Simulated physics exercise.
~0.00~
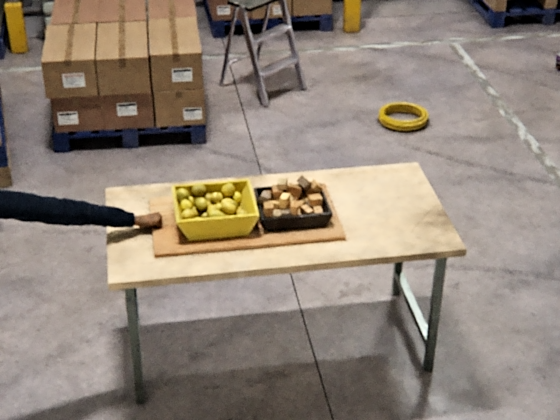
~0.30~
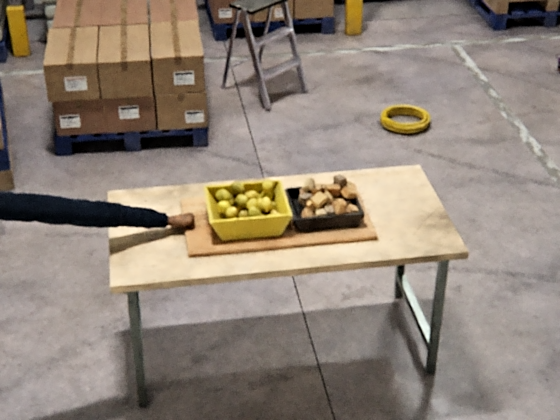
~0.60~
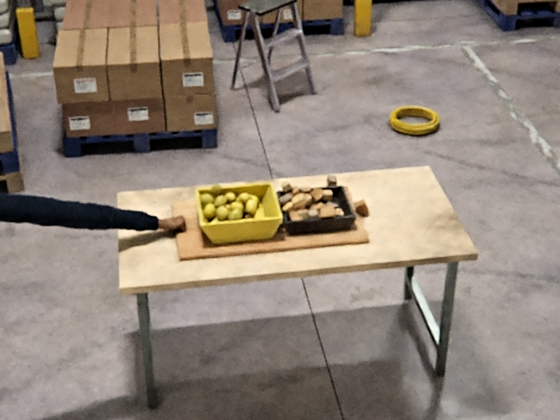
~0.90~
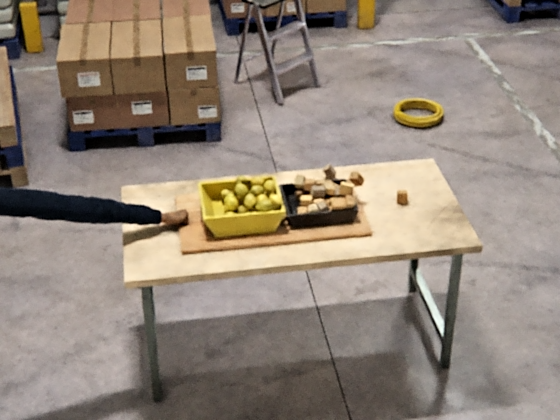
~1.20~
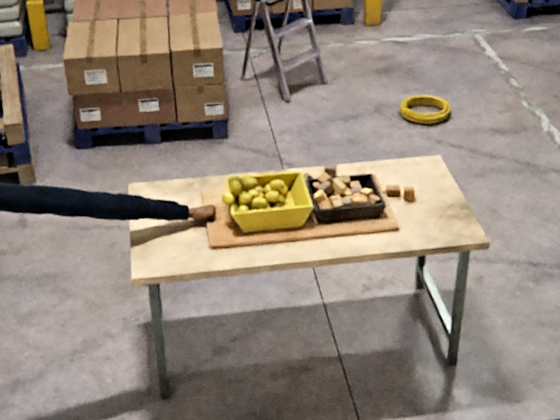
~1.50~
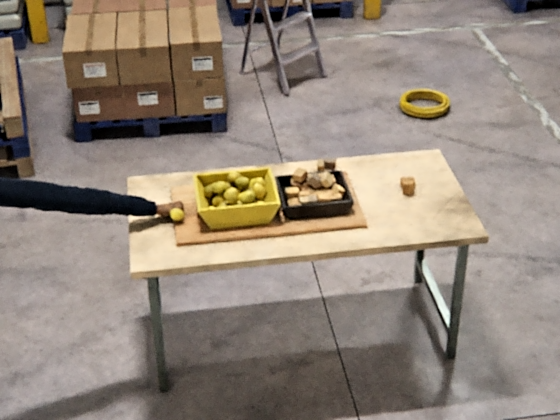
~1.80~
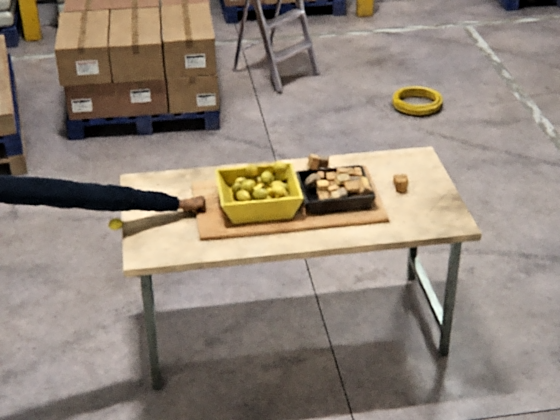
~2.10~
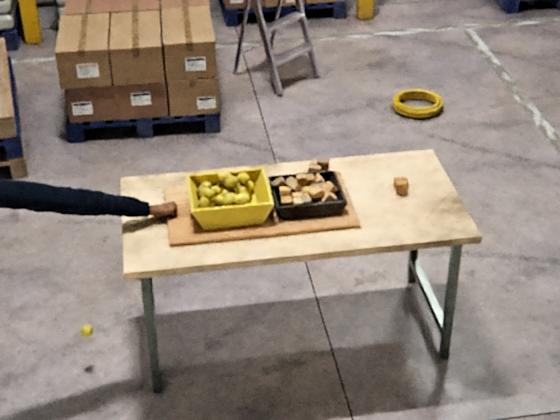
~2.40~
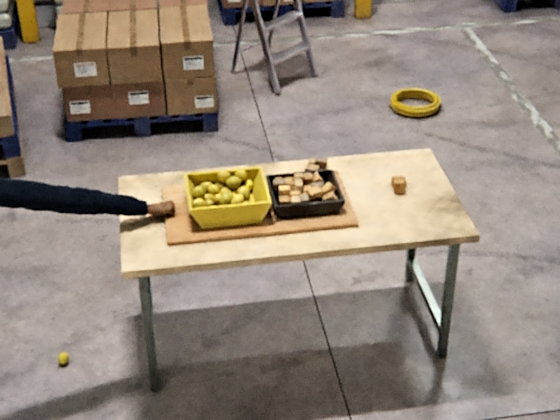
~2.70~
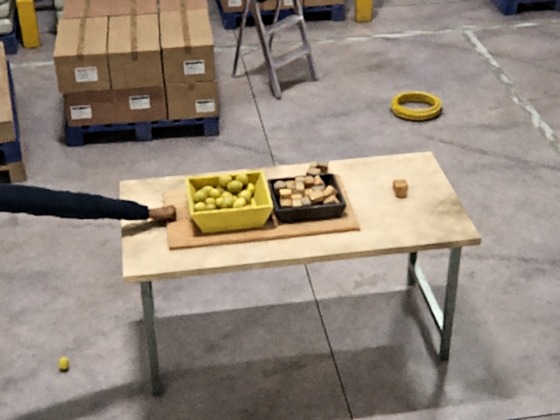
A dark-sleeved arm reaching in from the left shakes a brown board from side to side on a pale wooden table, seen from above in a warehouse. Fixed to the board are a yellow crate of lemons and, to its right, a black crate of wooden offcuts. Behind stand stacked cartons, a stepladder and a yellow ring on the concrete floor. As the shaking continues, wooden pieces spill rightward onto the table. Then a lemon lands near the hand, rolls off the left edge and drops to the floor. The board stops, most pieces still crated, the lemon resting below.
